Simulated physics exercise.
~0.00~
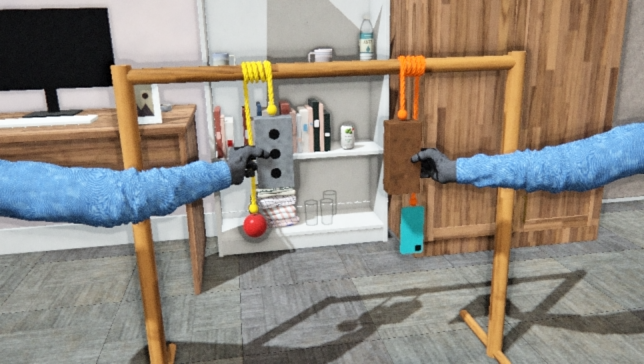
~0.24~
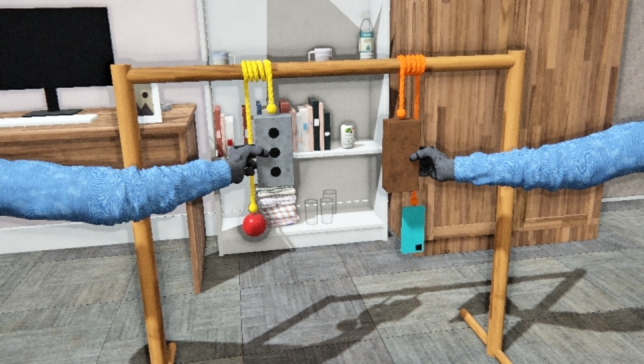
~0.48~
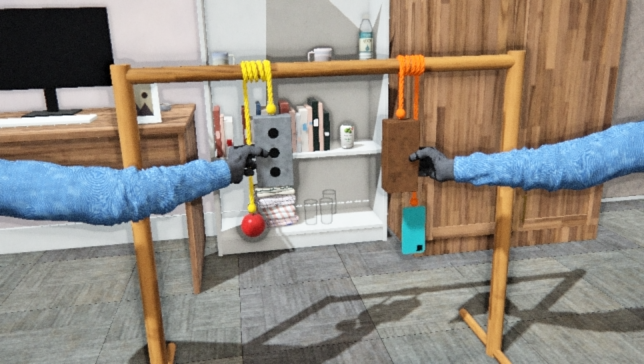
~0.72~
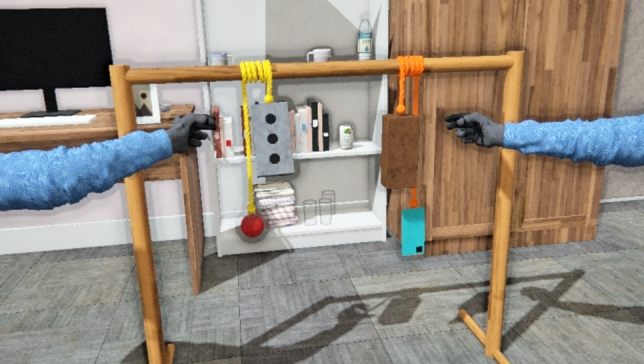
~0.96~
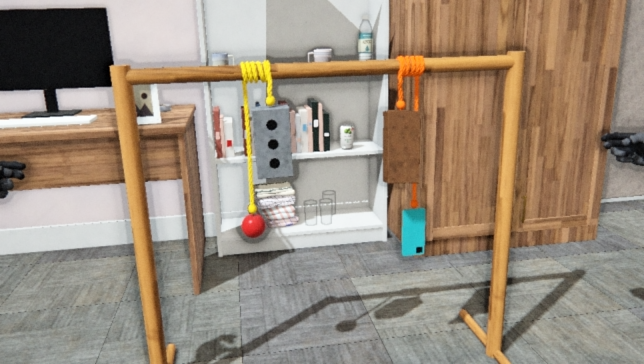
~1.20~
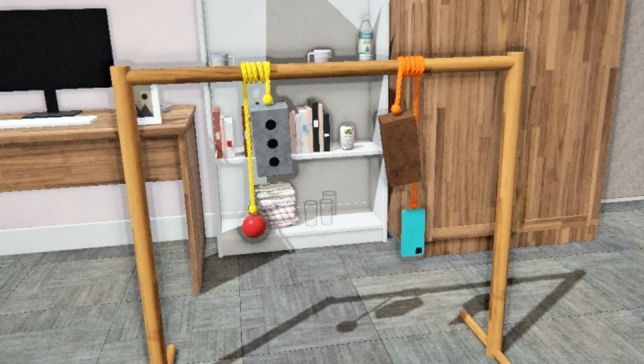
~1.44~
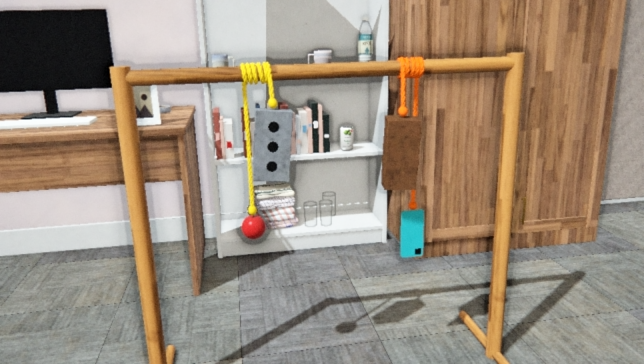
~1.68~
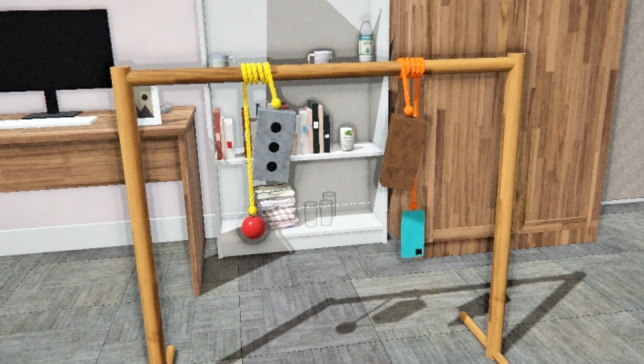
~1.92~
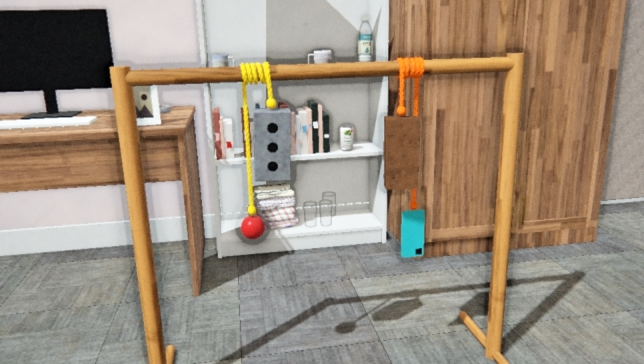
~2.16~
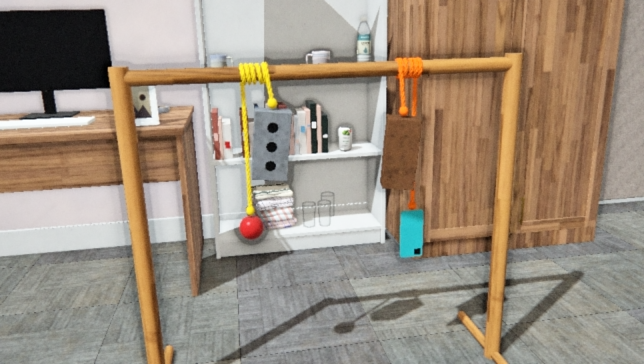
At first, two gloved hands in fuzzy blue sleeves steady a grey block with dark holes on a yellow rope and a brown block on an orange rope, both looped over a wooden rail. A red ball hangs at the other end of the yellow rope, and a teal phone hangs from the orange one. The hands then let go and draw back out of view to either side. The grey block shifts slightly, and the brown one tilts and sways a little. At the end, both blocks still hang in the air near their starting heights, with the ball and phone below.
